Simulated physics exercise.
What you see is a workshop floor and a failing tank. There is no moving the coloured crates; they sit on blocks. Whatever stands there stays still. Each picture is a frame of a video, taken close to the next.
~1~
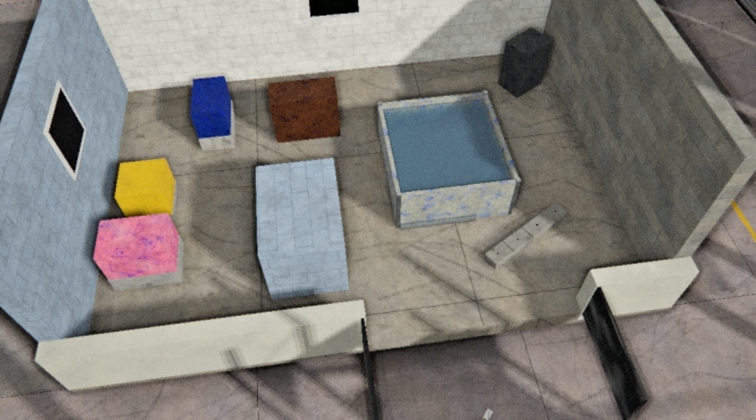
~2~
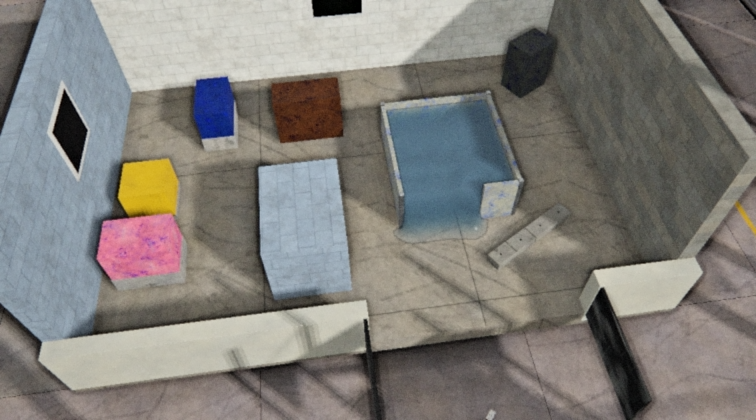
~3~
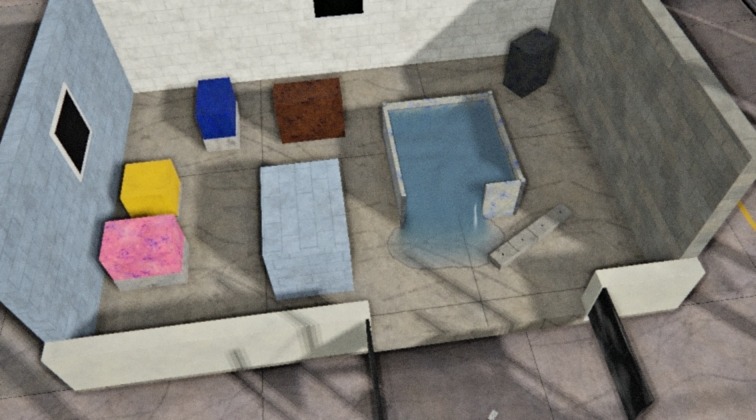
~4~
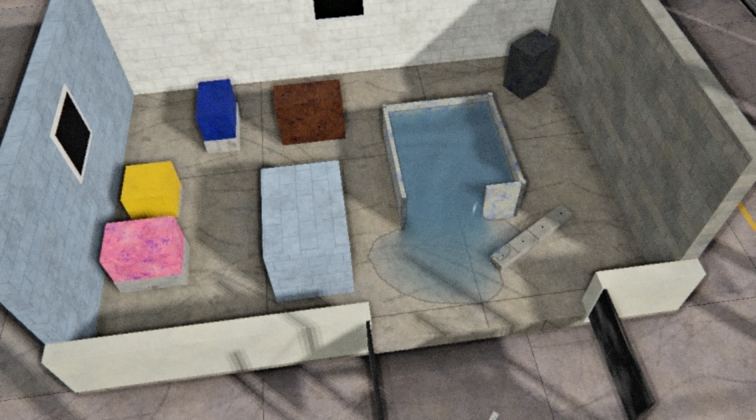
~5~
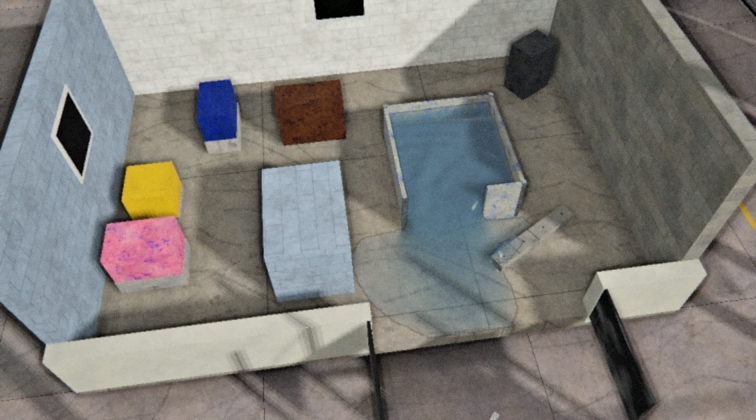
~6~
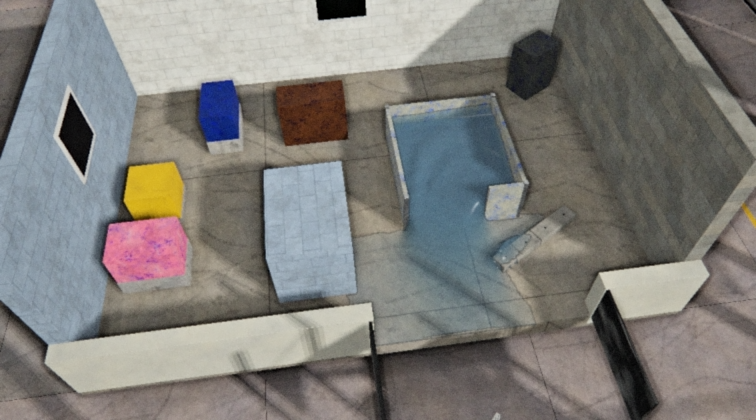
On a workshop floor, water pours from a tank's open front and spreads outward.
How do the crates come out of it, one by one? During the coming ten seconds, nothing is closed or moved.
Result: The blue crate is out of reach of the water. The yellow crate is out of reach of the water. The pink crate is out of reach of the water.
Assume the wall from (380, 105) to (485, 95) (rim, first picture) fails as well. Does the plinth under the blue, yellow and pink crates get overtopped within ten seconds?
The blue crate never gets wet; the yellow crate is flooded; the pink crate never gets wet.
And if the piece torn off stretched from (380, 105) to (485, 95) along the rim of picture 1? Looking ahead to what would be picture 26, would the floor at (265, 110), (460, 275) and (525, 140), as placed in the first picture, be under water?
Going through them in turn: Reached by the flood, then still unsoaked, then reached by the flood.
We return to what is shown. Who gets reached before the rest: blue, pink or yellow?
I'd pick the pink-painted one.
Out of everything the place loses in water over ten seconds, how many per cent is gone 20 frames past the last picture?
Estimate: 65 %.
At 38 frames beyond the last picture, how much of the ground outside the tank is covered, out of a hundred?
30 %.
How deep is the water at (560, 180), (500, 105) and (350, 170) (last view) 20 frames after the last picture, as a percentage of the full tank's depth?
First spot 2 %, second 0 %, third 0 %.
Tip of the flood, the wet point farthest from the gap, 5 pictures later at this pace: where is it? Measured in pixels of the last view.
Roughly (271, 342).
A moment on, water covers 15 % of the floor; the blue crate not reached, the yellow crate not reached, the pink crate not reached.
Next, water covers 20 % of the floor; the blue crate not reached, the yellow crate not reached, the pink crate not reached.
Then, water covers 25 % of the floor; the blue crate not reached, the yellow crate not reached, the pink crate water round its plinth.
Later, water covers 30 % of the floor; the blue crate not reached, the yellow crate water round its plinth, the pink crate water round its plinth.
In the end, water covers 35 % of the floor; the blue crate stayed above the water, the yellow crate stayed above the water, the pink crate stayed above the water.
